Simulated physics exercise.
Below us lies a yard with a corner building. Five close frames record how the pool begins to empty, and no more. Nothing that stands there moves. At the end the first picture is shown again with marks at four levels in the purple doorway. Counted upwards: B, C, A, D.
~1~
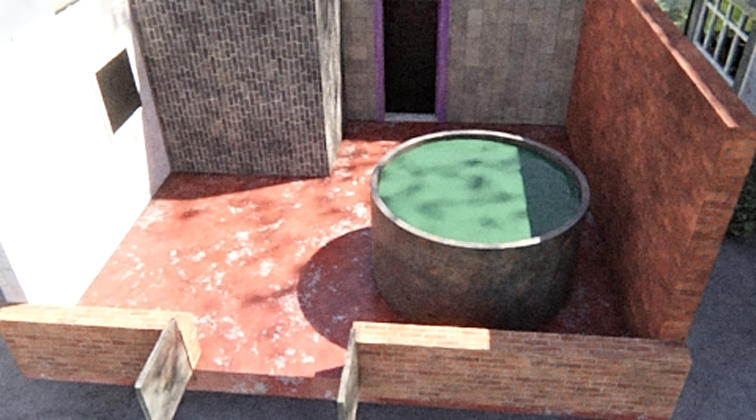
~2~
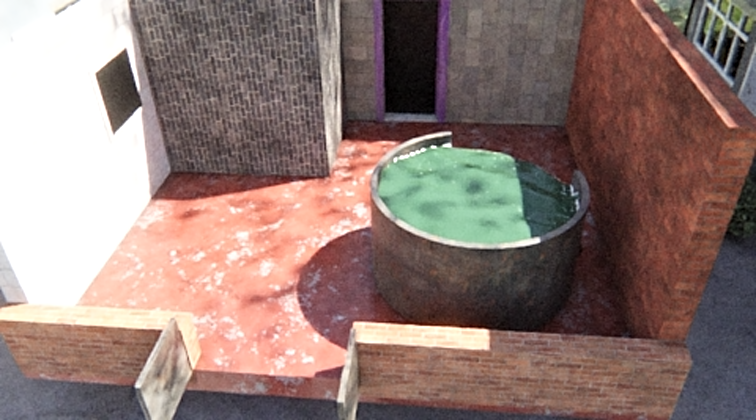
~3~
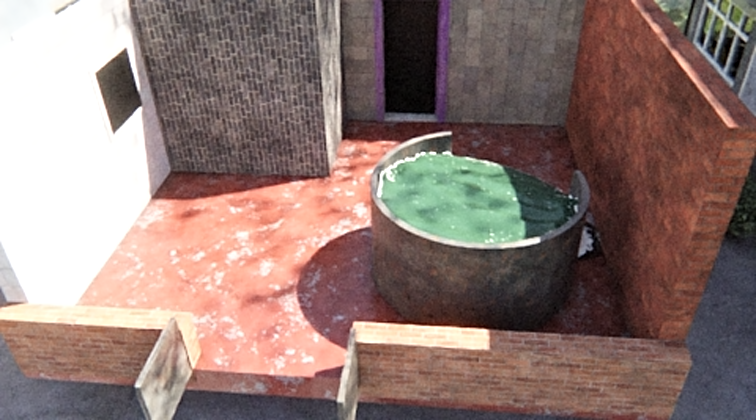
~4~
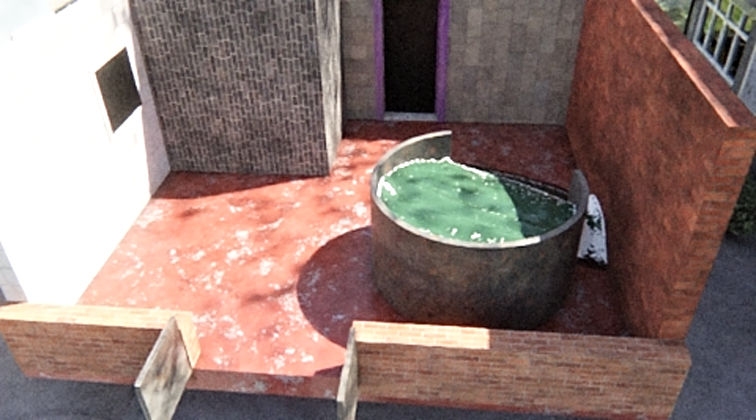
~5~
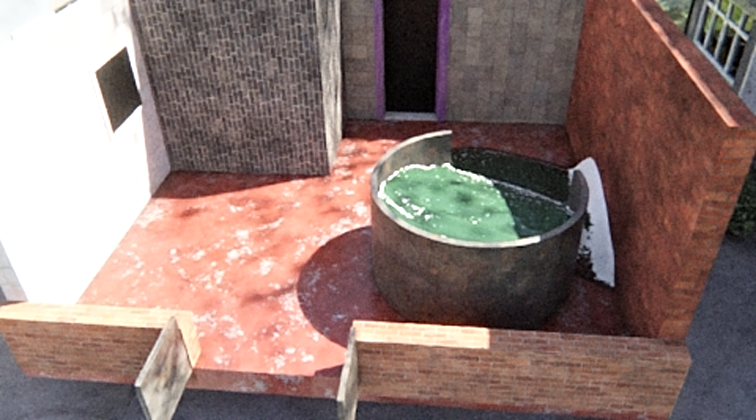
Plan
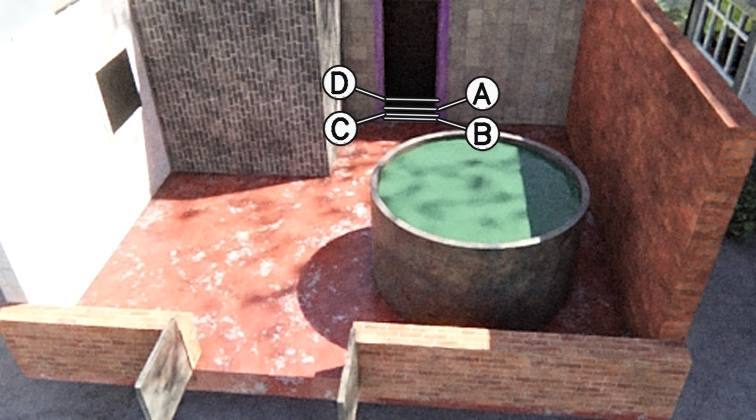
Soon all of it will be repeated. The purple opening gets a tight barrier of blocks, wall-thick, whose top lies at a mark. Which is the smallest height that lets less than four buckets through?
Go for D.
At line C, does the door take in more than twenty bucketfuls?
Yes, it does.
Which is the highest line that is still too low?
Line A.
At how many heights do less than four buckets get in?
One of the four.
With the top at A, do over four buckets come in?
Yes.
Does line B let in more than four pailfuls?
Yes, that goes wrong.
On the marked copy, A at (411, 108); B at (411, 118); C at (411, 114); D at (411, 99); from the bottom up B, C, A, D.
If A is chosen, about 11 bucketfuls get in.
If B is chosen, dozens of bucketfuls pour in.
If C is chosen, dozens of bucketfuls pour in.
If D is chosen, a bucket or two gets in.
